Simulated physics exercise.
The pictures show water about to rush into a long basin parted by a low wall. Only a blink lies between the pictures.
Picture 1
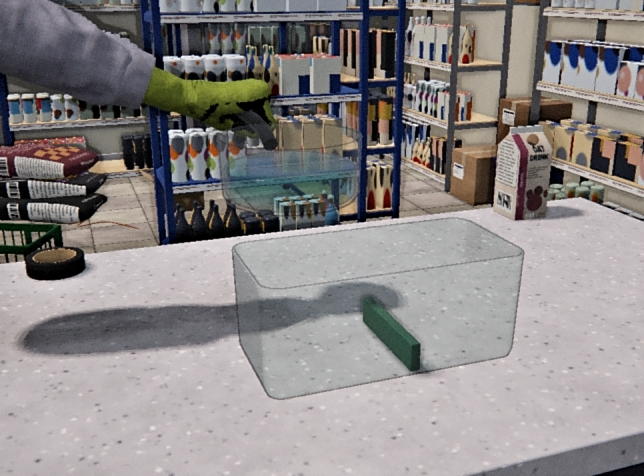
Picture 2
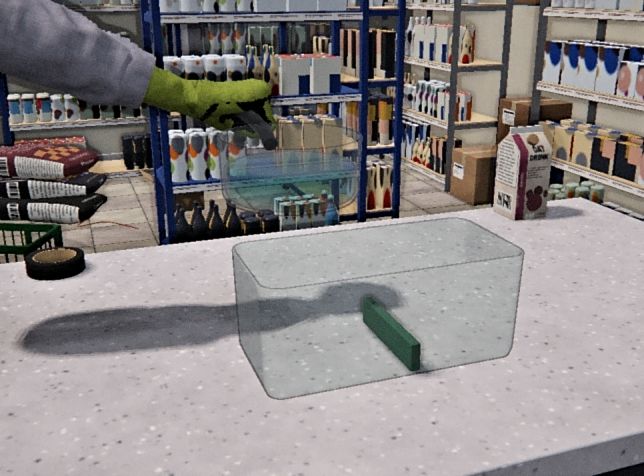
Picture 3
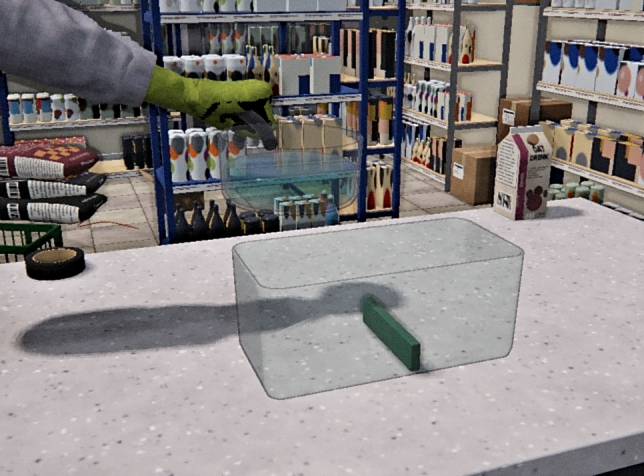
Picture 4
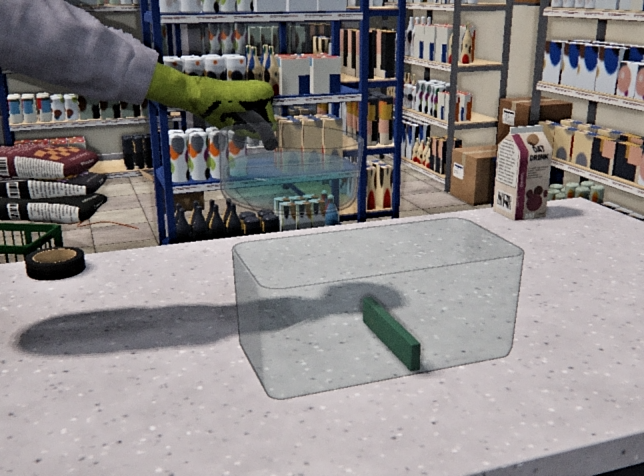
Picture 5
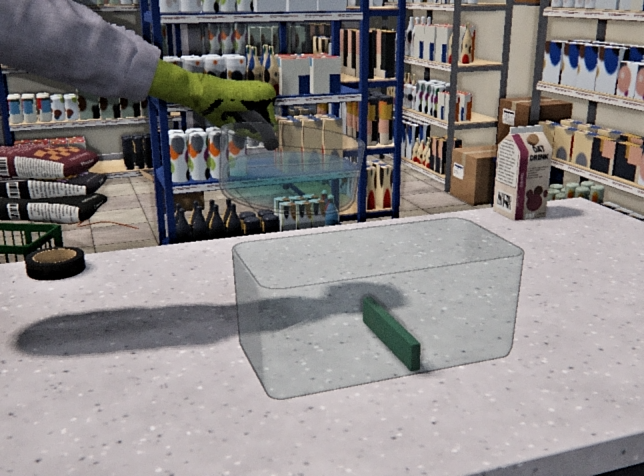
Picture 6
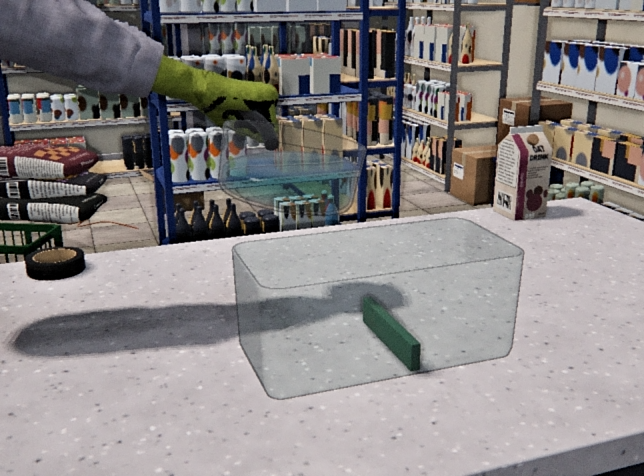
To begin with, a green-gloved hand holds a clear round bowl of bluish water, almost still, above a speckled counter, behind a transparent basin with a low green wall inside. Then the hand slowly tilts the bowl slightly to the right, while the basin stays put and empty.
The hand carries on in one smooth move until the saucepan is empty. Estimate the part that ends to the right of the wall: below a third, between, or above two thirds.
It comes to from a third to two thirds.
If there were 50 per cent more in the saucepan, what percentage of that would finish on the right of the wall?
Some 60 per cent.
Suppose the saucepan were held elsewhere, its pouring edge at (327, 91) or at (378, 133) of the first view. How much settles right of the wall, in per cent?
The first gives 20 %, the second 70 %.
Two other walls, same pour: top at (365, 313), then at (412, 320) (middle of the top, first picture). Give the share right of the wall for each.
Near 75 % and 15 %.
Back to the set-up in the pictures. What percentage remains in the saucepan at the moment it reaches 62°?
Close to 65 per cent.
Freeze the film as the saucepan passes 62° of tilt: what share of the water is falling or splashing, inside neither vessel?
Close to 25 per cent.
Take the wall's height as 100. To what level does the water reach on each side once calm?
Left about 40, right about 40.
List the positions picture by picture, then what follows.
The first frame shows tilt 0°; pouring edge (355, 133); surface from (224, 169) to (350, 159); the long basin's rim runs from (245, 268) to (494, 236); the wall's top is at (390, 320).
The second frame shows tilt 0°; pouring edge (355, 133); surface from (224, 170) to (350, 159).
The third frame shows tilt 2°; pouring edge (356, 135); surface from (224, 169) to (350, 160).
The fourth frame shows tilt 4°; pouring edge (357, 138); surface from (224, 169) to (350, 160).
The fifth frame shows tilt 7°; pouring edge (358, 141); surface from (223, 169) to (351, 160).
The sixth frame shows tilt 11°; pouring edge (359, 146); surface from (222, 168) to (351, 160).
A moment on, the saucepan is tipped part way and 65 per cent is still to pour, 4 is left of the wall and 6 right of it.
Next, the saucepan is tipped on its side and 13 per cent is still to pour, 34 is left of the wall and 46 right of it.
Then the saucepan is tipped right over and 0 per cent is still to pour, 52 is left of the wall and 47 right of it.
Later the saucepan is tipped right over and 0 per cent is still to pour, 52 is left of the wall and 47 right of it.
In the end 52 per cent lies left of the wall, 47 right of it and 0 outside.
